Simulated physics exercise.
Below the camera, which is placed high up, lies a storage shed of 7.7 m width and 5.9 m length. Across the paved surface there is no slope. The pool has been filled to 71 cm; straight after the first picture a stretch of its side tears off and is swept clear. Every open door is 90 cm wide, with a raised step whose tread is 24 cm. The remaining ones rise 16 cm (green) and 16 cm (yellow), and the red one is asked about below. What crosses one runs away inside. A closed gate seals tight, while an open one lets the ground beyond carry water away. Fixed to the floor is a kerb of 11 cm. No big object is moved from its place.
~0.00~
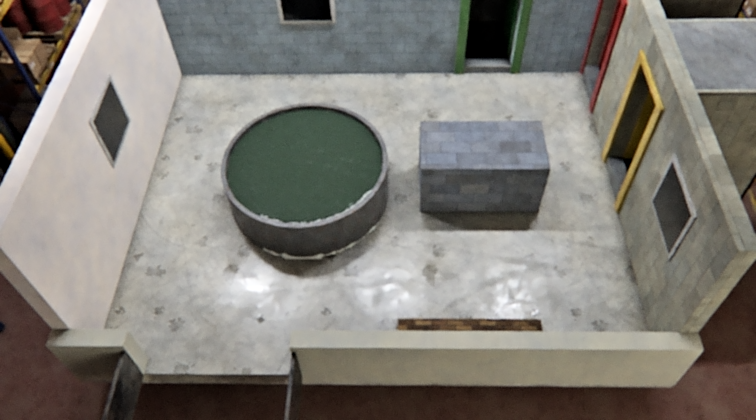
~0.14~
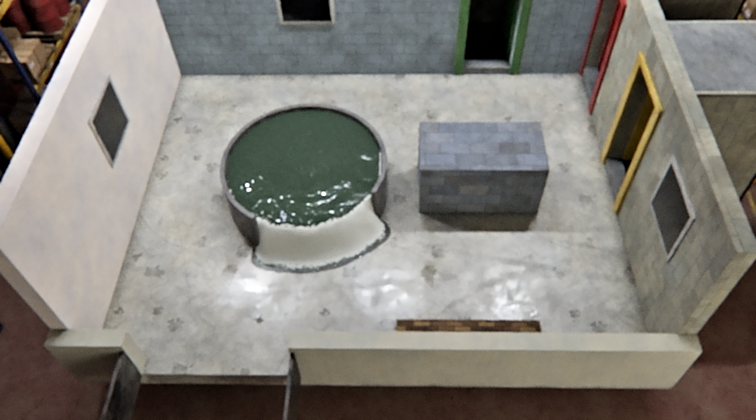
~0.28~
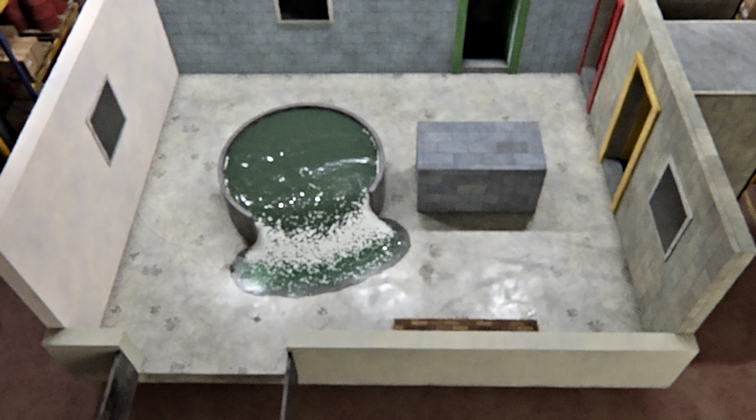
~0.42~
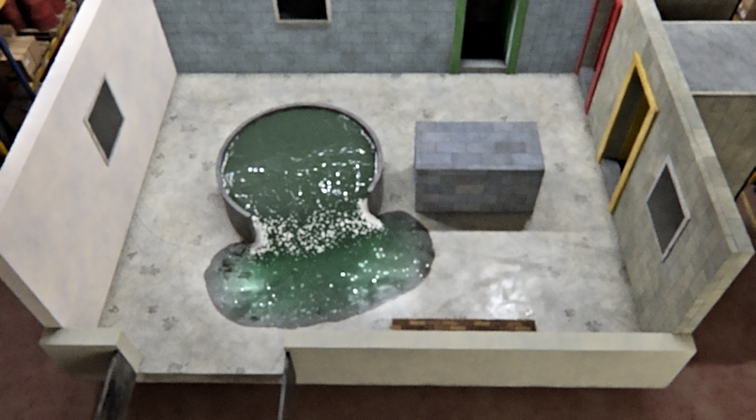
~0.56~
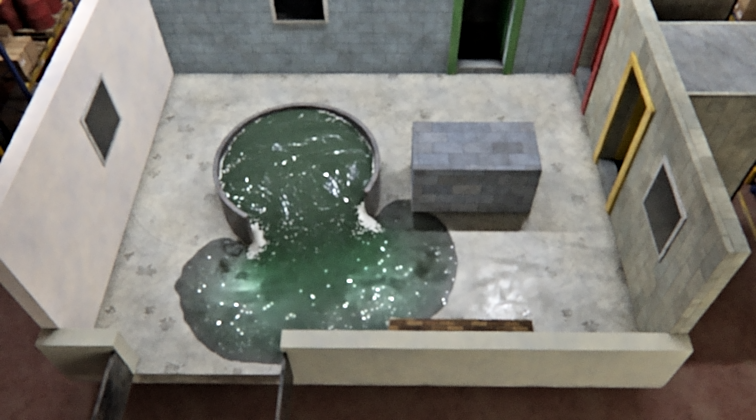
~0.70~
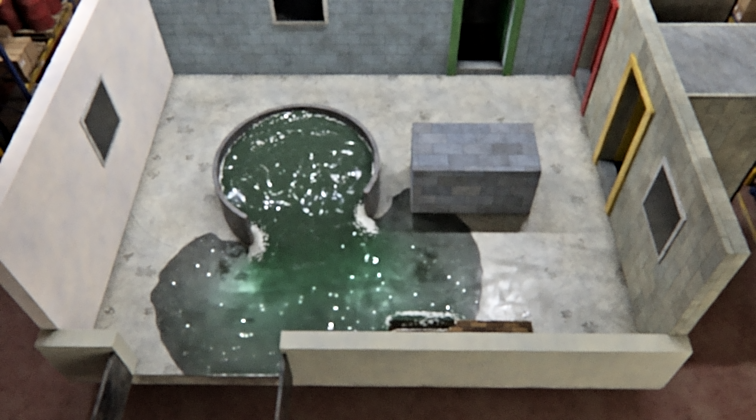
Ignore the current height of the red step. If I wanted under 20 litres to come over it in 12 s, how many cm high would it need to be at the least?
It would need to be about 14 cm high.
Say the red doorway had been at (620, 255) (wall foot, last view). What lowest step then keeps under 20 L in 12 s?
16 cm.
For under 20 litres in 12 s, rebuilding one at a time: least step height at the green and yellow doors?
About 8.5 cm at green and 7.0 cm at yellow.
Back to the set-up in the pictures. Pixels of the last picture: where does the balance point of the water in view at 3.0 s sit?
I'd say around (381, 262).
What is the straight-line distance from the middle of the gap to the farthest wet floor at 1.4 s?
The front sits around 4.4 m out.
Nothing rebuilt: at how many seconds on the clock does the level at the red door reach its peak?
Around 6.5 seconds.
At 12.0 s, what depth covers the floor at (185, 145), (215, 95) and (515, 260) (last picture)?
First 7, then 10, then 6 cm.
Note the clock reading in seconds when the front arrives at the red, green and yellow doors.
Red: 4.0 s; green: 4.5 s; yellow: 2.8 s.
After 1.4 s water covers 30 % of the floor, deepest (48 cm) near (346, 359); it has not reached the red door.
After 3.0 s water covers 35 % of the floor, deepest (36 cm) near (637, 362); it has not reached the red door.
After 12.0 s water covers 95 % of the floor, deepest (10 cm) near (227, 85); 8 cm at the red door, 1 litre in over its 21 cm step.
At the red door as built, the water arrived by 4.0 s and peaked near 18 cm at 6.6 s.
With a step of 12.5 cm, 29 litres would have come in within the 12 s; with 16.5 cm, 9 litres. So under 20 litres takes about 14 cm.
